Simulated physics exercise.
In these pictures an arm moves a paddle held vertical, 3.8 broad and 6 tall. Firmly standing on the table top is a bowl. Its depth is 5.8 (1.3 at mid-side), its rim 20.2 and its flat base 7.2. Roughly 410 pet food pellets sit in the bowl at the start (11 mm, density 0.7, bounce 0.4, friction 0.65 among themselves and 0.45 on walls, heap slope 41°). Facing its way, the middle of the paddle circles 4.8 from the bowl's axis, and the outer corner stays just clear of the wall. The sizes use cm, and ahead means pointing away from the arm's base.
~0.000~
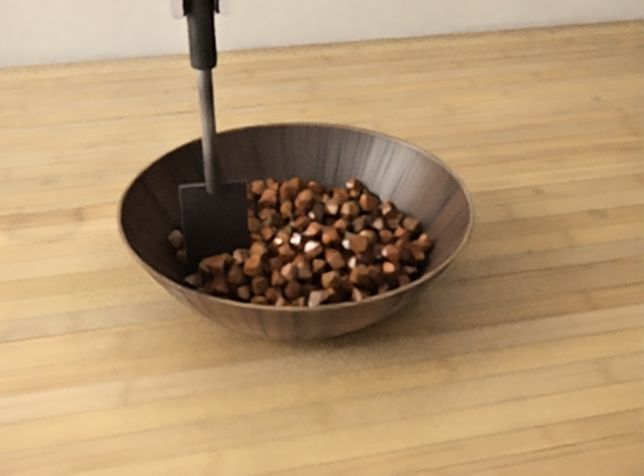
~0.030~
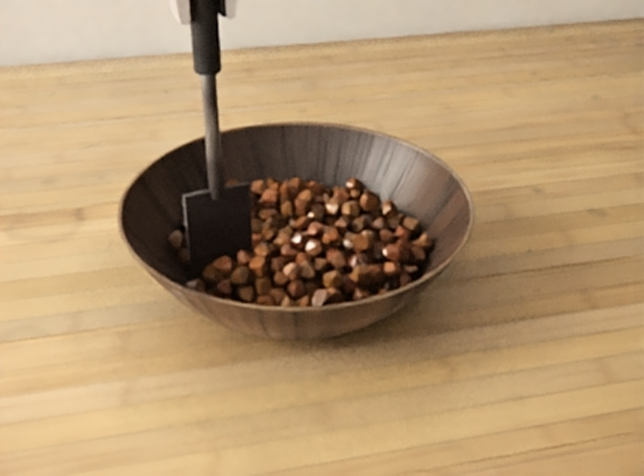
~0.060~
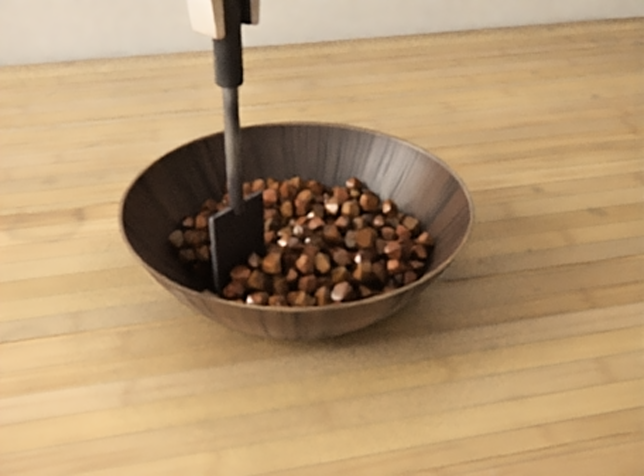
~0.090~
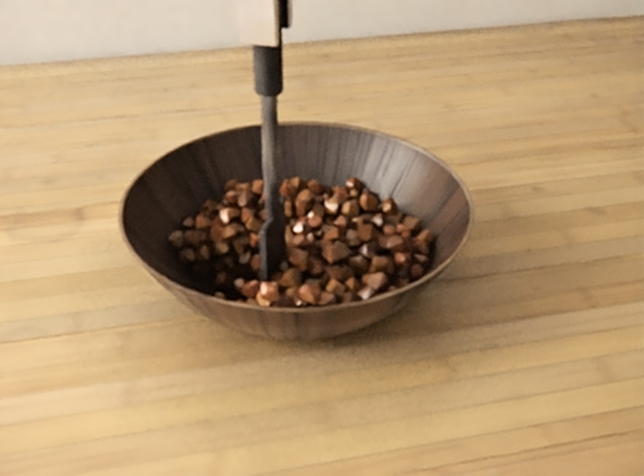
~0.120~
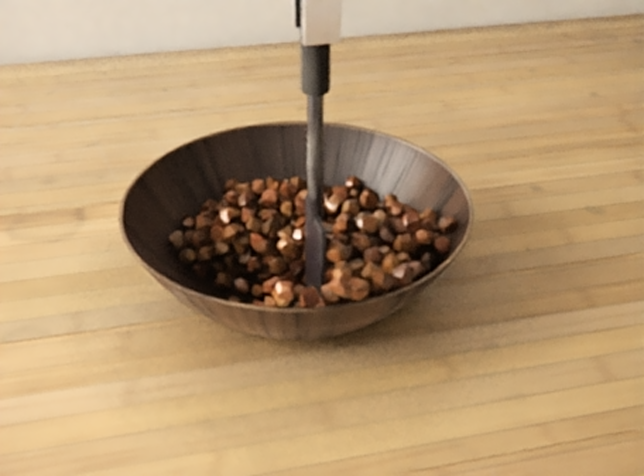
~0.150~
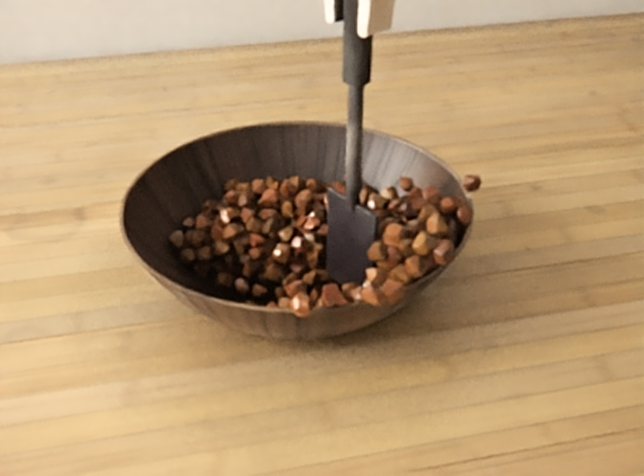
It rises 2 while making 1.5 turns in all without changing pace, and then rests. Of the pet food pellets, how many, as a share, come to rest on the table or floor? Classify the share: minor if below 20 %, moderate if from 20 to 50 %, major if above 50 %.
Moderate, from 20 to 50 %.
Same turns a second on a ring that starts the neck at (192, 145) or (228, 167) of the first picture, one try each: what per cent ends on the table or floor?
Some 20 and 15 per cent.
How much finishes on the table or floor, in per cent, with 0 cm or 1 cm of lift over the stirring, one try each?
Estimates: 40 % then 30 %.
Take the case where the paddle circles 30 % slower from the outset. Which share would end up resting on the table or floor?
Estimate: Near 15 in a hundred.
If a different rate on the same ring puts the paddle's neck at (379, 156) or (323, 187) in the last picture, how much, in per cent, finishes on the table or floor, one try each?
Close to 35 and 15 in a hundred.
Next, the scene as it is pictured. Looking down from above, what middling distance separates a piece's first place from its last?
Something near 8 cm, measured level.
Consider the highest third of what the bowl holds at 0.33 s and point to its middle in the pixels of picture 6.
I'd put it at around (244, 159).
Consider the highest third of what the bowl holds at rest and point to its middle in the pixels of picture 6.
It is centred near (301, 248).
By 0.33 s, 279° round, highest piece 10 above the table; 347 in the bowl, 28 on the table or floor, 38 in flight or on the tool.
By 0.51 s, 81° round, highest piece 7 above the table; 303 in the bowl, 96 on the table or floor, 14 in flight or on the tool.
By 0.80 s, 180° round, highest piece 7 above the table; 301 in the bowl, 112 on the table or floor.
By 1.50 s, 180° round, highest piece 7 above the table; 301 in the bowl, 112 on the table or floor.
Final count, 301 in the bowl, 112 on the table or floor. That is 27 % on the table or floor.
